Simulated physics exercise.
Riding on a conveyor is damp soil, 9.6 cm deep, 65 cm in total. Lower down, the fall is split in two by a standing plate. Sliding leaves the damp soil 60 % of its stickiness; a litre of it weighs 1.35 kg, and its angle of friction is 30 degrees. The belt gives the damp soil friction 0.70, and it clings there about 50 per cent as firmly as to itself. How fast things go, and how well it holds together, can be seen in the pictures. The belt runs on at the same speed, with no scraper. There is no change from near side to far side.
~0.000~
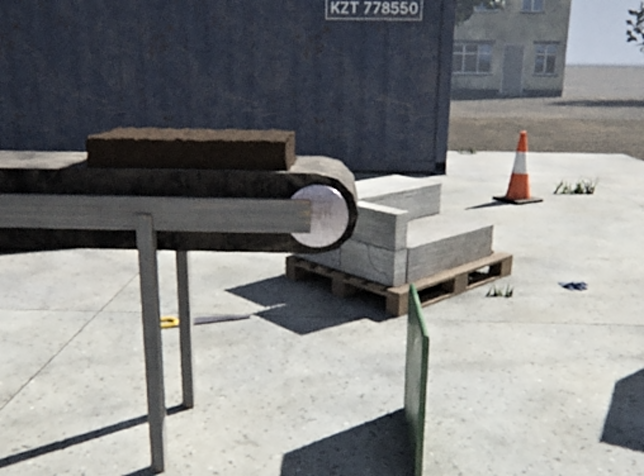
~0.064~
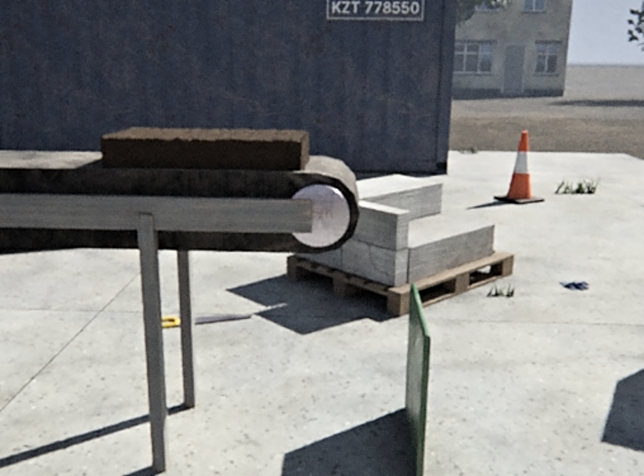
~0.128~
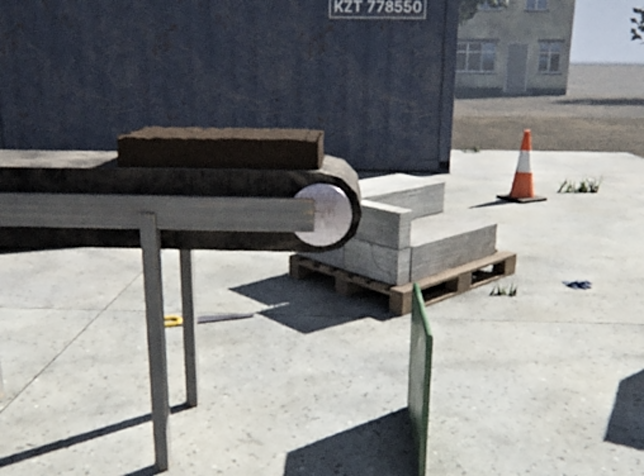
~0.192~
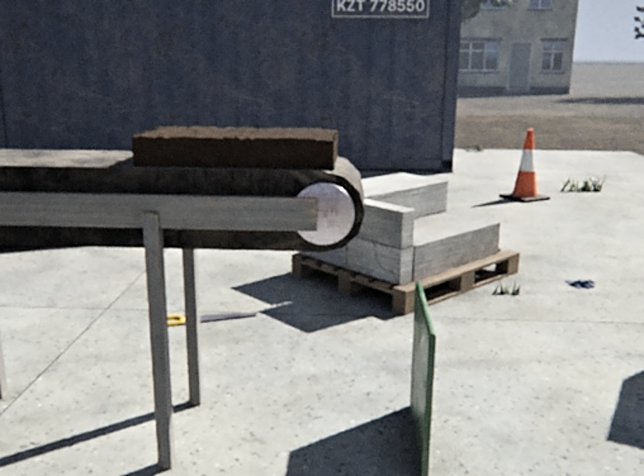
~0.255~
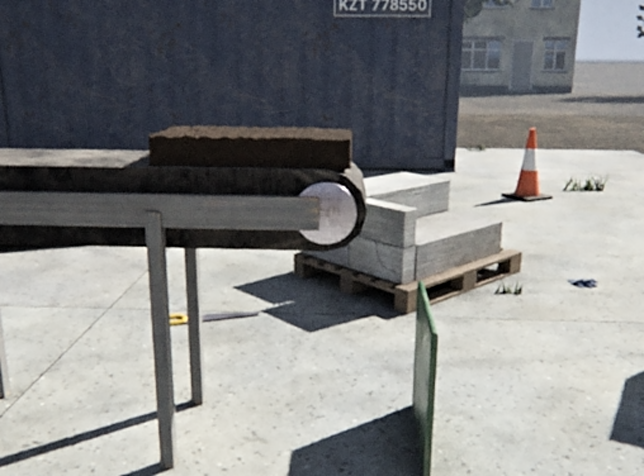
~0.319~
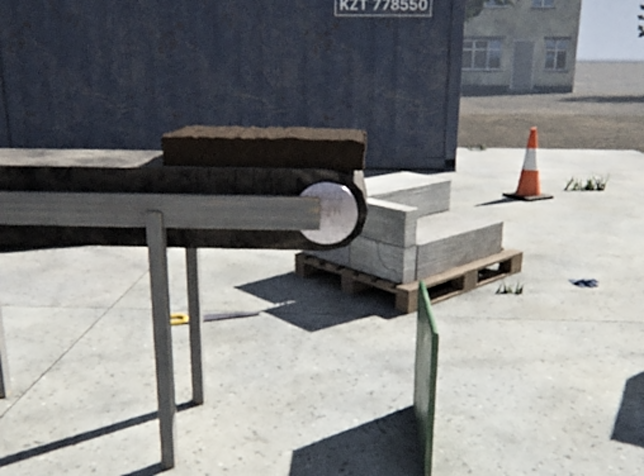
A dark brown slab of damp soil rode steadily rightward along a conveyor belt until its front edge reached past the top of the end roller, still in one piece, above an upright plate.
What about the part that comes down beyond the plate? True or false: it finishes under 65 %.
True.
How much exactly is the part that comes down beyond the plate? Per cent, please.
25 %.
After 0.60 s, 0 % is beyond the plate's line.
After 0.94 s, 10 % is beyond the plate's line.
After 1.27 s, 16 % is beyond the plate's line.
After 1.60 s, 23 % is beyond the plate's line.
After 2.90 s, at the end, 23 % is beyond the plate's line.
